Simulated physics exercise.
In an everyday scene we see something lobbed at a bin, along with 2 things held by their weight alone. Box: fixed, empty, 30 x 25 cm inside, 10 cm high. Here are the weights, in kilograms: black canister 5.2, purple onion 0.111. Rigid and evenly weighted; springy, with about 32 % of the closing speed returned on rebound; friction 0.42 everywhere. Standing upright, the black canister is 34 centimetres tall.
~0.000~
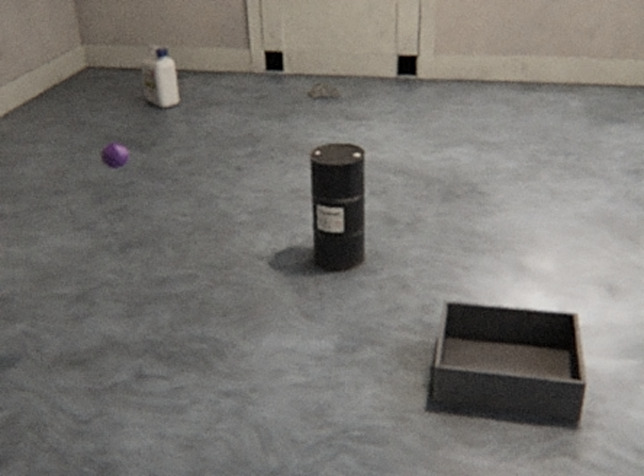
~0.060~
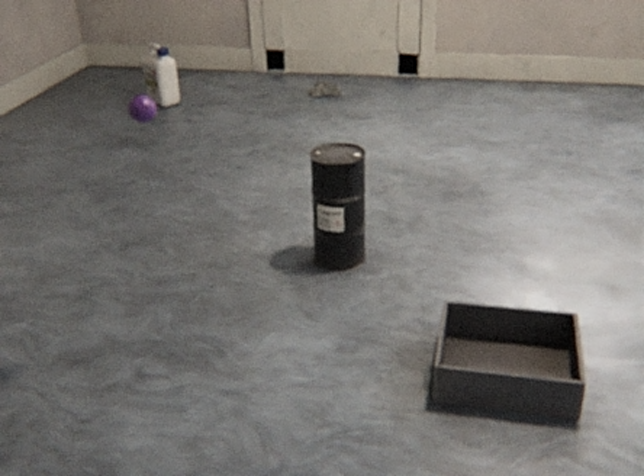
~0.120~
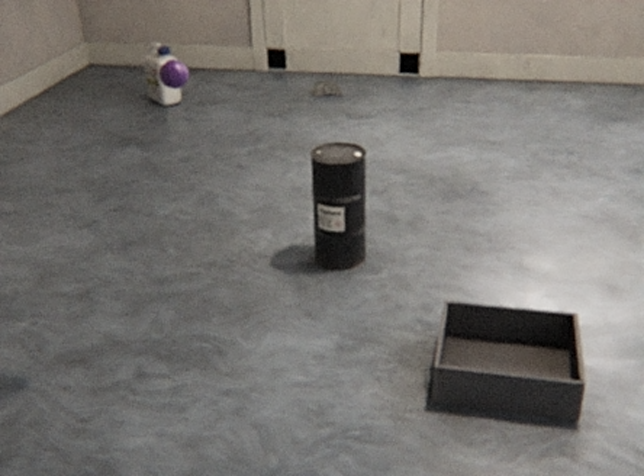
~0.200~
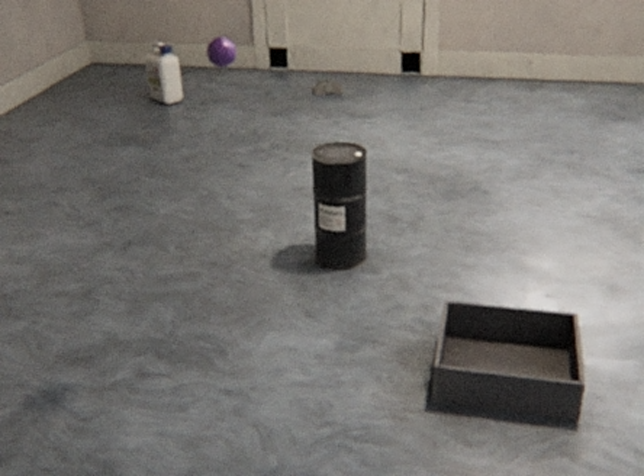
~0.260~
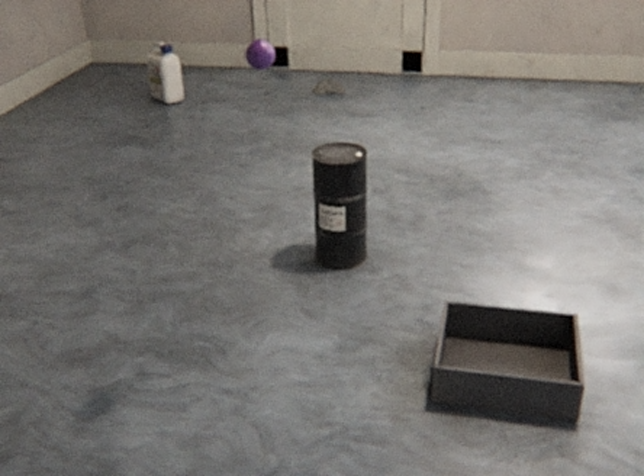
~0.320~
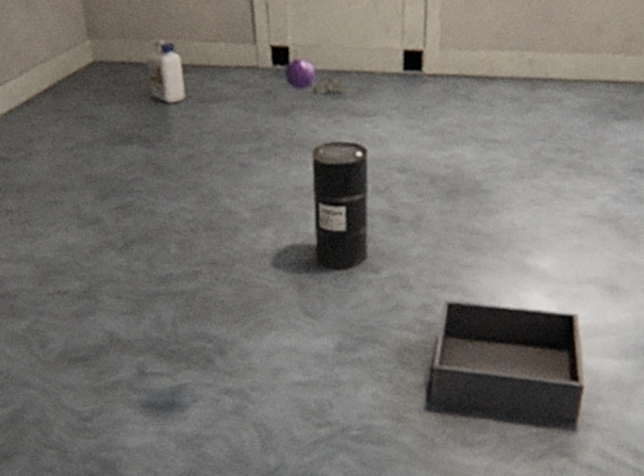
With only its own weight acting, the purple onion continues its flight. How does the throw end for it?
I'd say it is contained.
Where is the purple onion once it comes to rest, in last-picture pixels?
Near (496, 346).
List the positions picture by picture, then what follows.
In the first picture, gap 92 cm; purple onion (115, 156); black canister (338, 208).
In the second picture, gap 84 cm; purple onion (142, 109); black canister (339, 208).
In the third picture, gap 75 cm; purple onion (174, 74); black canister (339, 207).
In the fourth picture, gap 64 cm; purple onion (221, 52); black canister (340, 207).
In the fifth picture, gap 56 cm; purple onion (260, 54); black canister (340, 207).
In the sixth picture, gap 48 cm; purple onion (300, 74); black canister (341, 207).
By 0.52 s, gap 20 cm; purple onion near (427, 242).
By 0.72 s, onion inside the box; purple onion near (522, 335).
By 1.02 s, onion inside the box; purple onion near (531, 351).
When it is over (2.6 s), onion inside the box; black canister within 10 cm of the start. End places, in pixels of the last picture, purple onion near (496, 346).
